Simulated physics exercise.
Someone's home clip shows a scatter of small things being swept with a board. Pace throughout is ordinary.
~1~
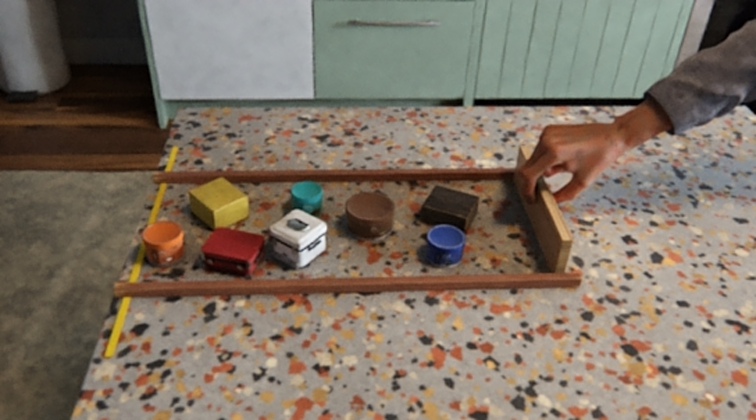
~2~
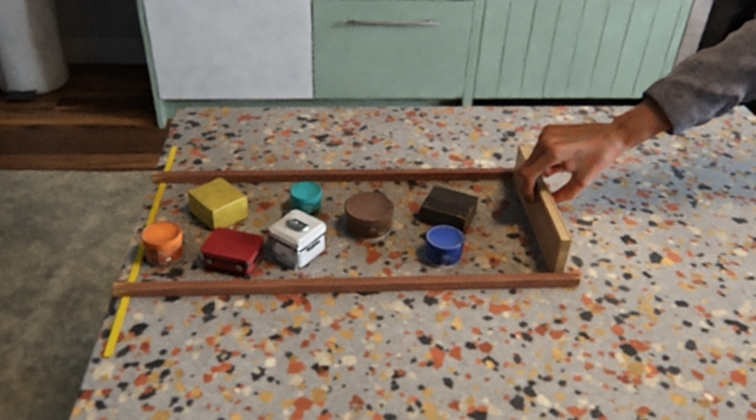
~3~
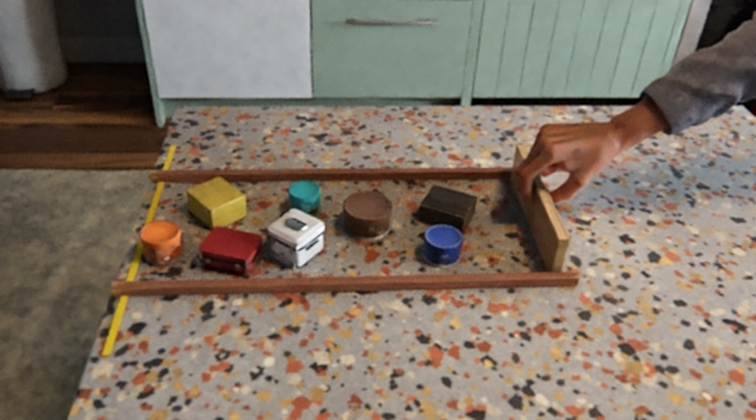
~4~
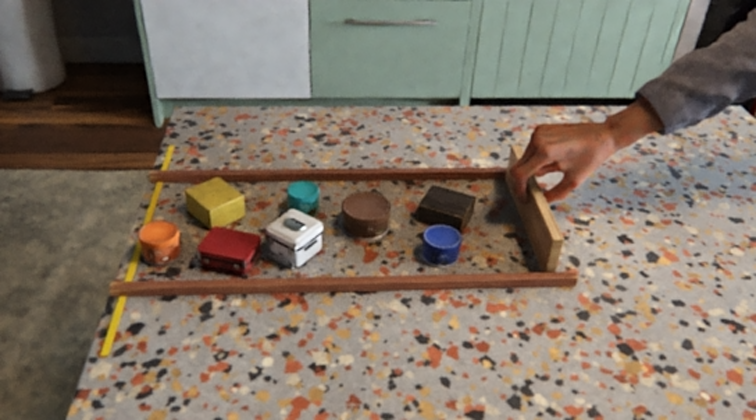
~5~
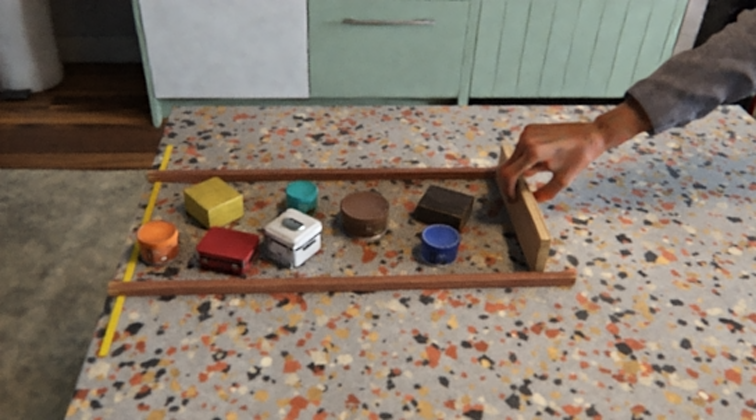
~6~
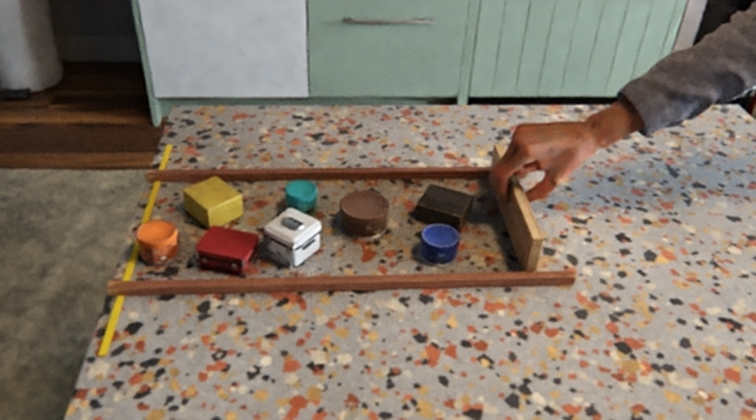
A hand slides a wooden board slightly left between two rails toward small, unmoving coloured containers.
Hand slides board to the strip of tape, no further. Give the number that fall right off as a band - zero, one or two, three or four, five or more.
From what I see, the table loses at least five of them.
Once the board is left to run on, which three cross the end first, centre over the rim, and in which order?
First the orange tin, next the red case, last the brown pot.
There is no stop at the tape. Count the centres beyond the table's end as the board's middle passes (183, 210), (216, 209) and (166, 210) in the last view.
First 4, then 2, then 5.
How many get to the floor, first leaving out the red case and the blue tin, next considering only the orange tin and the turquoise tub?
First try 6, second try 6.
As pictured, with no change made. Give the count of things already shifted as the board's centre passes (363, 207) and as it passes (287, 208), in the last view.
First 5 and then 8.
A little later, none off yet; orange tin at rest near (158, 243); yellow block at rest near (213, 202); red case at rest near (229, 251).
Next, none off yet; orange tin moving near (148, 243); yellow block shifted a little near (196, 198); red case shifted about its own width near (192, 255).
Later still, one off so far; orange tin fallen; yellow block shifted about its own width near (161, 189); red case tilted well over near (88, 283).
When it is over, the number that fall off is five or more; down, black block, blue tin, brown pot, turquoise tub, white case, red case, yellow block and orange tin.
